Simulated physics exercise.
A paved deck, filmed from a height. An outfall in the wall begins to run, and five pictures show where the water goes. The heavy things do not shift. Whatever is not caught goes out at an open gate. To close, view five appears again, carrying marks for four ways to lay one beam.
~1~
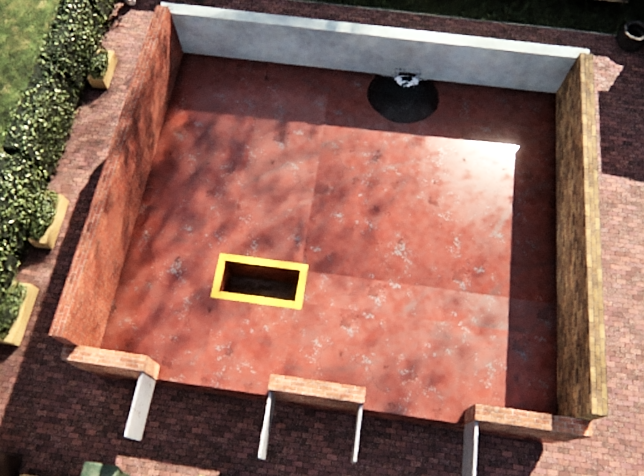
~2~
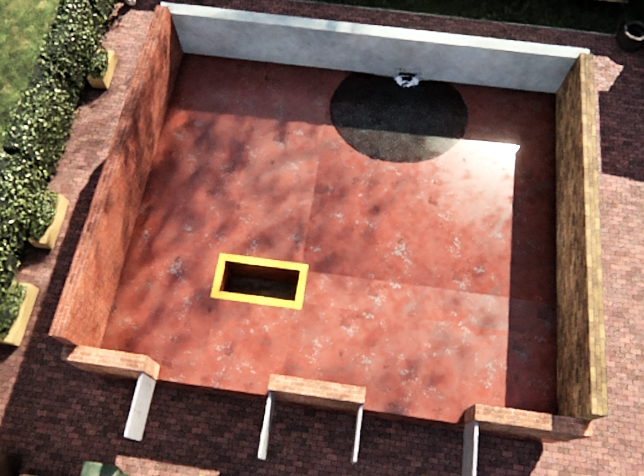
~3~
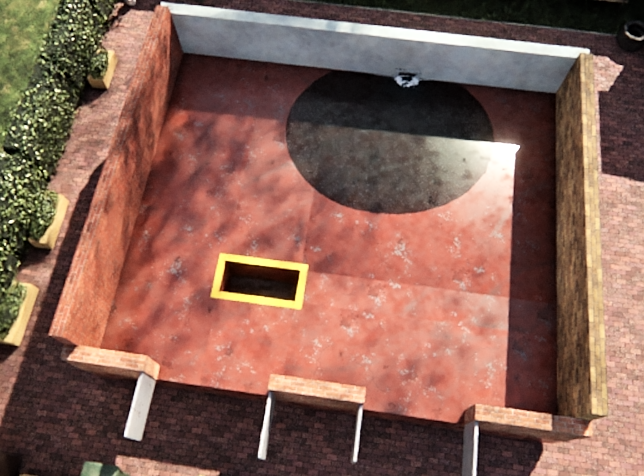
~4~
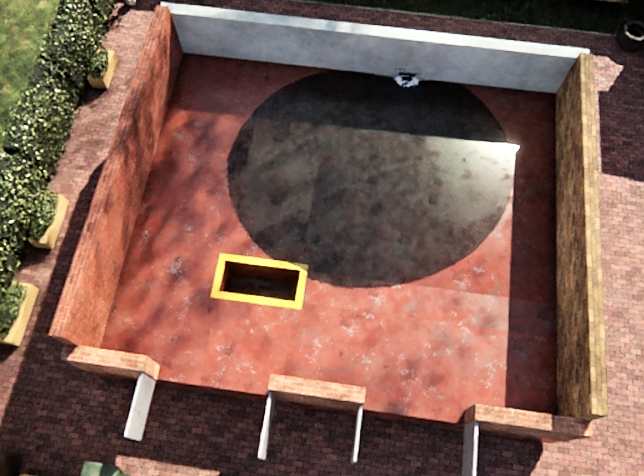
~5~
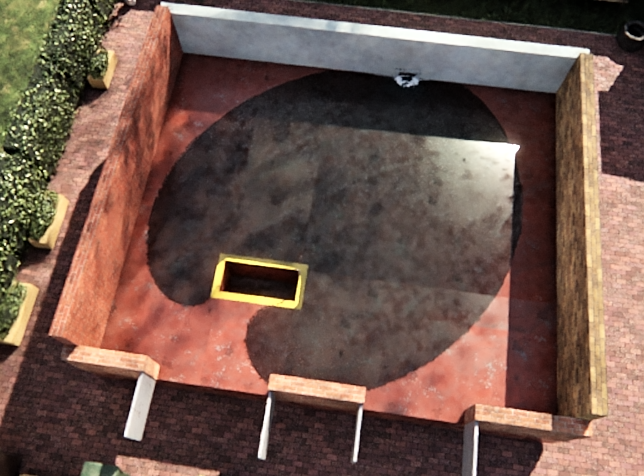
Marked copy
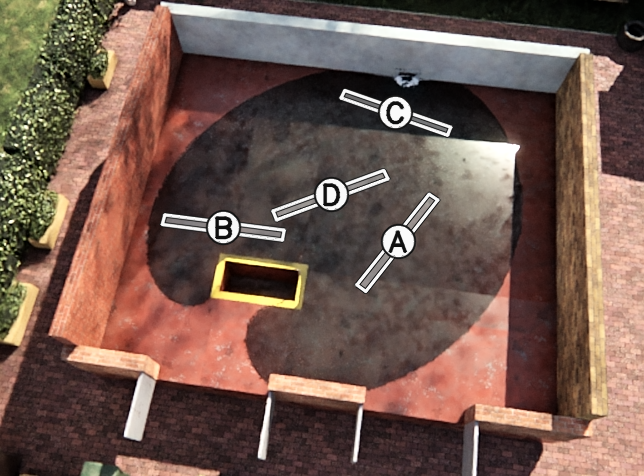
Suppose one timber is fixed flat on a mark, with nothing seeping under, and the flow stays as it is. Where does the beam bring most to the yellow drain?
It is A.
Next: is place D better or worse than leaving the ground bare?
Place D is worse.
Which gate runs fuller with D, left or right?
The left one.
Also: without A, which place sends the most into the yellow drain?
B it is.
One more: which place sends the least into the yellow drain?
C it is.
In white, A from (361, 288) to (433, 197); B from (163, 219) to (283, 235); C from (342, 94) to (449, 131); D from (274, 215) to (385, 174).
For place A, about 38 % of the stream goes into the yellow drain, about 62 % out by the gates.
For place B, about 27 % of the stream goes into the yellow drain, about 72 % out by the gates.
For place C, about 8 % of the stream goes into the yellow drain, about 92 % out by the gates.
For place D, about 18 % of the stream goes into the yellow drain, about 82 % out by the gates.
